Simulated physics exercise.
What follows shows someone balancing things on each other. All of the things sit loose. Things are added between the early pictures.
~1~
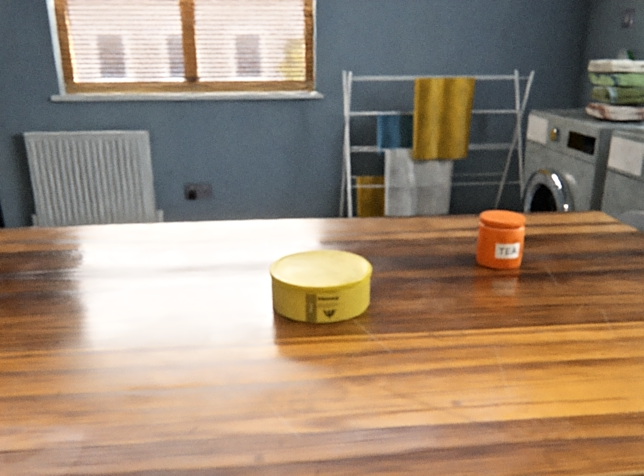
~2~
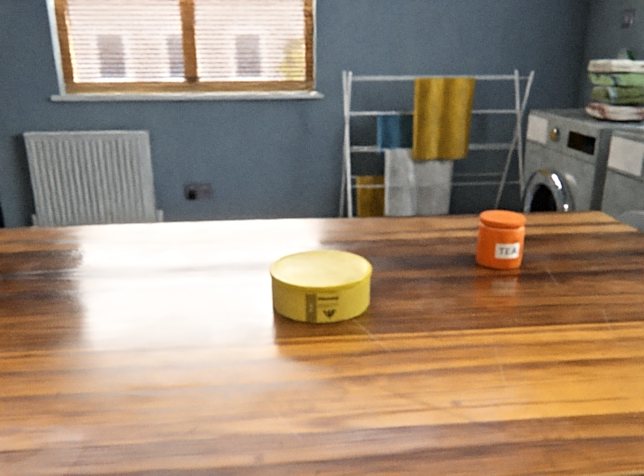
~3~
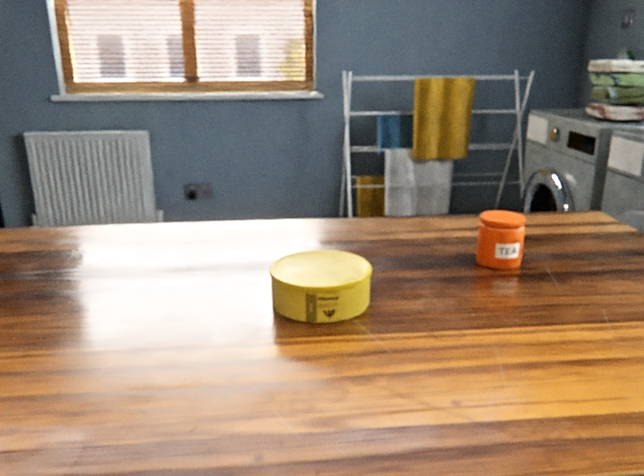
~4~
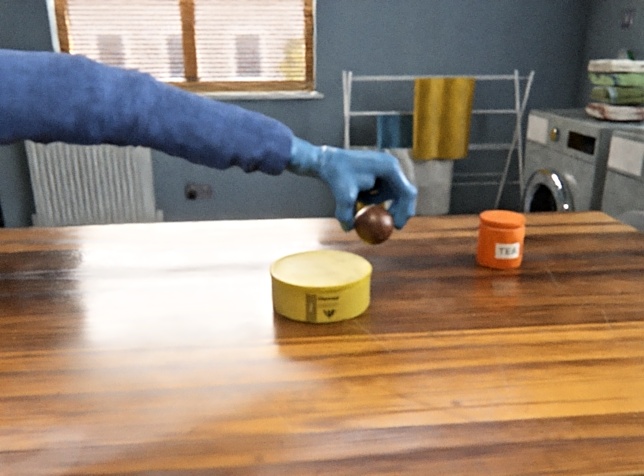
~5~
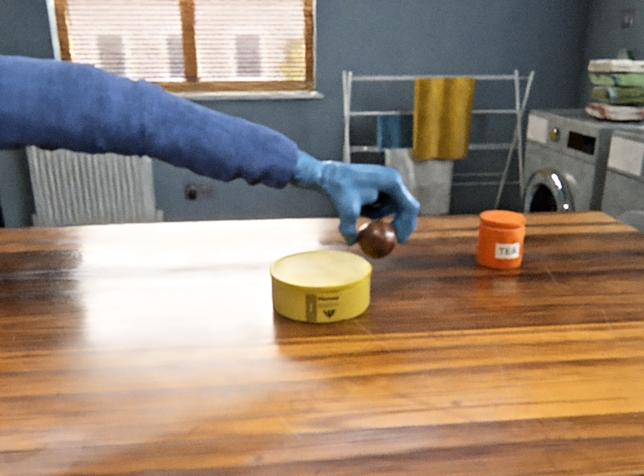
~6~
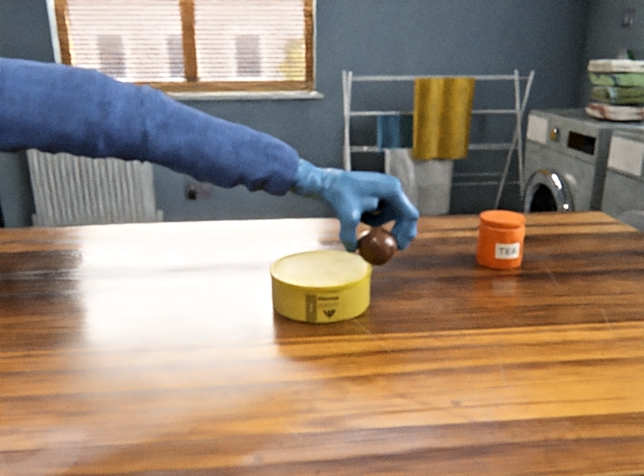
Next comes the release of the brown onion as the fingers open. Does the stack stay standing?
In the end the pile is left disturbed.
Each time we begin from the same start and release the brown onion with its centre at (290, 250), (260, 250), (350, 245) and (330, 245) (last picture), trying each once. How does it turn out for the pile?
Try 1: Stable. Try 2: Falls over. Try 3: Stable. Try 4: Stable.
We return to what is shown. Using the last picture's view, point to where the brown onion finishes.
Look near (407, 280) in the final picture.
Then, 0.30 s past the last view, brown onion now fallen.
Then, 0.40 s past the last view, things are still on the move.
Then, 0.50 s past the last view, nothing new.
Then, 2.10 s past the last view, brown onion resting near (407, 281).
Finally, fallen, brown onion; the other 2 still in place. Final places as the last picture's camera would see them, brown onion near (407, 281). The pile gives way.
